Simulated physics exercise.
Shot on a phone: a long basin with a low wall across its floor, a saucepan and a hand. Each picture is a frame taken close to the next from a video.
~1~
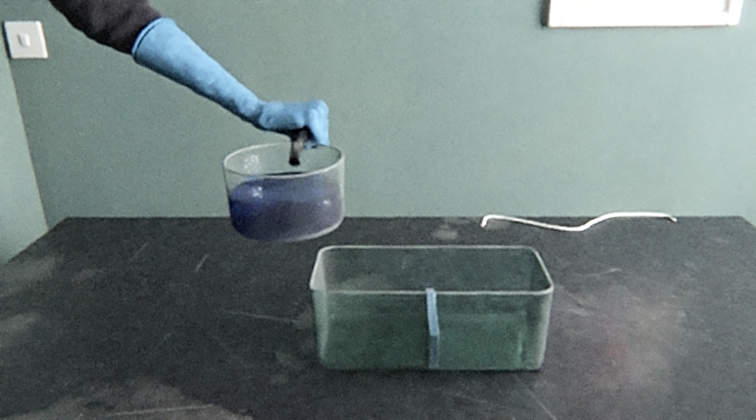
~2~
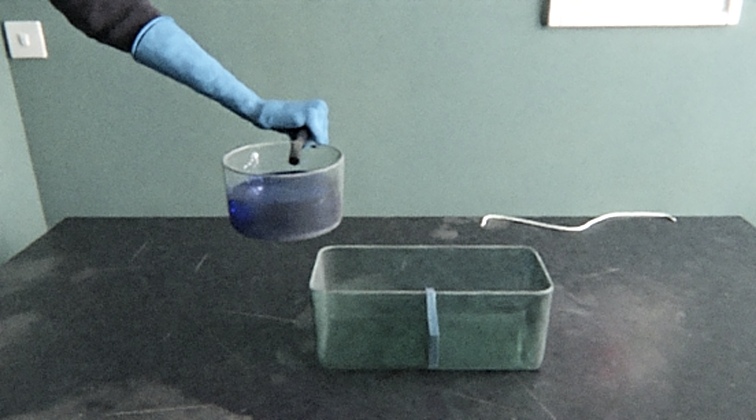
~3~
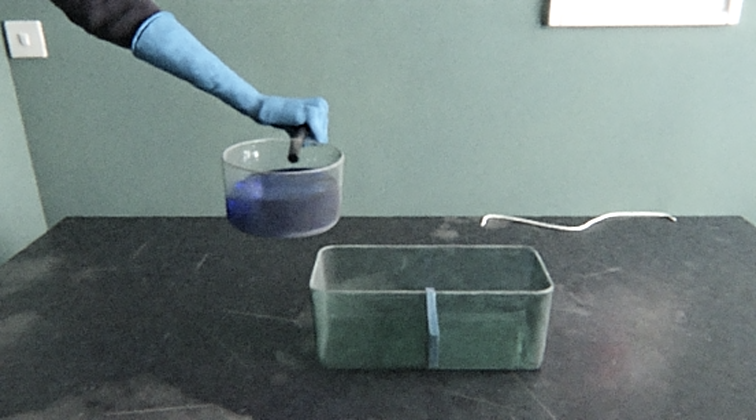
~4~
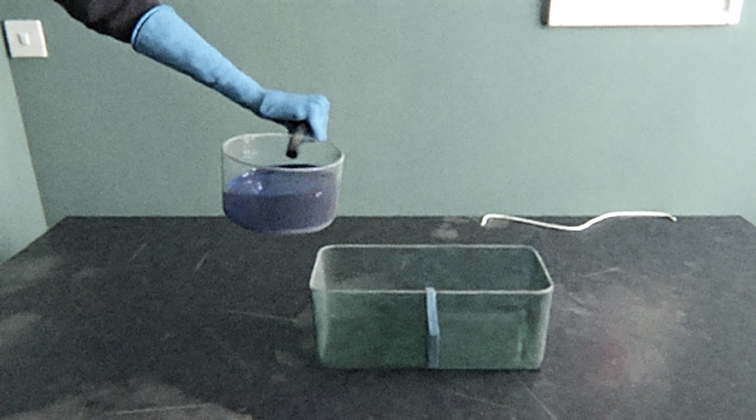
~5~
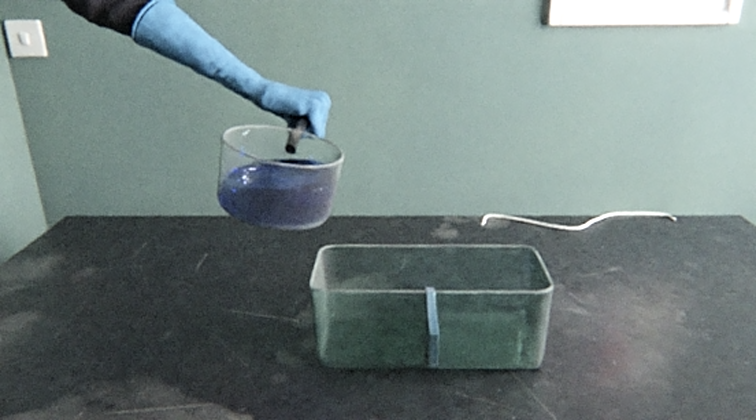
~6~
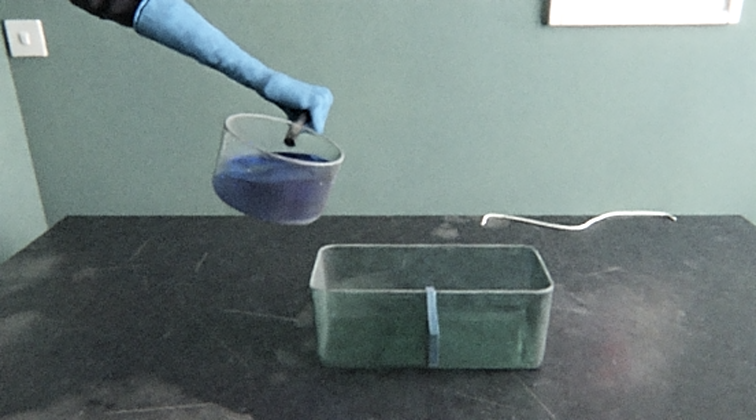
Blue-gloved hand holding a glass saucepan of blue-purple liquid above a long clear basin, gradually tilting it toward the right.
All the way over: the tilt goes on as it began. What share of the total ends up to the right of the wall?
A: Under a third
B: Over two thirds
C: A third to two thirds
A third to two thirds (C).
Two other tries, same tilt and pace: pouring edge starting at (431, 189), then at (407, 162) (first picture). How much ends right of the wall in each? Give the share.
It comes out at around 65 percent and then around 75 percent.
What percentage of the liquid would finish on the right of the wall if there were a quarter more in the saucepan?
About 55 in a hundred.
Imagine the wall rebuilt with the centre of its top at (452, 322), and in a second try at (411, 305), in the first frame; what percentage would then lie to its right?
Note: Roughly 30 % in case one, 85 % in case two.
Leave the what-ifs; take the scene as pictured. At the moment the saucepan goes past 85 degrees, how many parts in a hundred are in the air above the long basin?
Around 35 percent.
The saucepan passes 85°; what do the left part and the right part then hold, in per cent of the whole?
Left part 0 %; right part 0 %.
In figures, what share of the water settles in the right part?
Close to 55 per cent.
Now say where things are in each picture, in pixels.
In the first frame, tilt 0°; pouring edge (342, 160); surface from (233, 187) to (341, 187); the long basin's rim runs from (315, 269) to (544, 269); the wall's top is at (432, 311).
In the second frame, tilt 1°; pouring edge (342, 159); surface from (232, 187) to (341, 185).
In the third frame, tilt 3°; pouring edge (342, 159); surface from (231, 185) to (340, 181).
In the fourth frame, tilt 7°; pouring edge (342, 159); surface from (228, 181) to (338, 177).
In the fifth frame, tilt 13°; pouring edge (342, 159); surface from (224, 174) to (336, 172).
In the sixth frame, tilt 20°; pouring edge (342, 159); surface from (220, 165) to (336, 168).
A moment on, the saucepan is tipped on its side and 66 per cent is still to pour, 0 is left of the wall and 0 right of it.
Next, the saucepan is tipped right over and 8 per cent is still to pour, 13 is left of the wall and 54 right of it.
Then the saucepan is tipped right over and 0 per cent is still to pour, 35 is left of the wall and 57 right of it.
Later the saucepan is tipped right over and 0 per cent is still to pour, 39 is left of the wall and 56 right of it.
At rest 39 per cent lies left of the wall, 56 right of it and 5 outside.
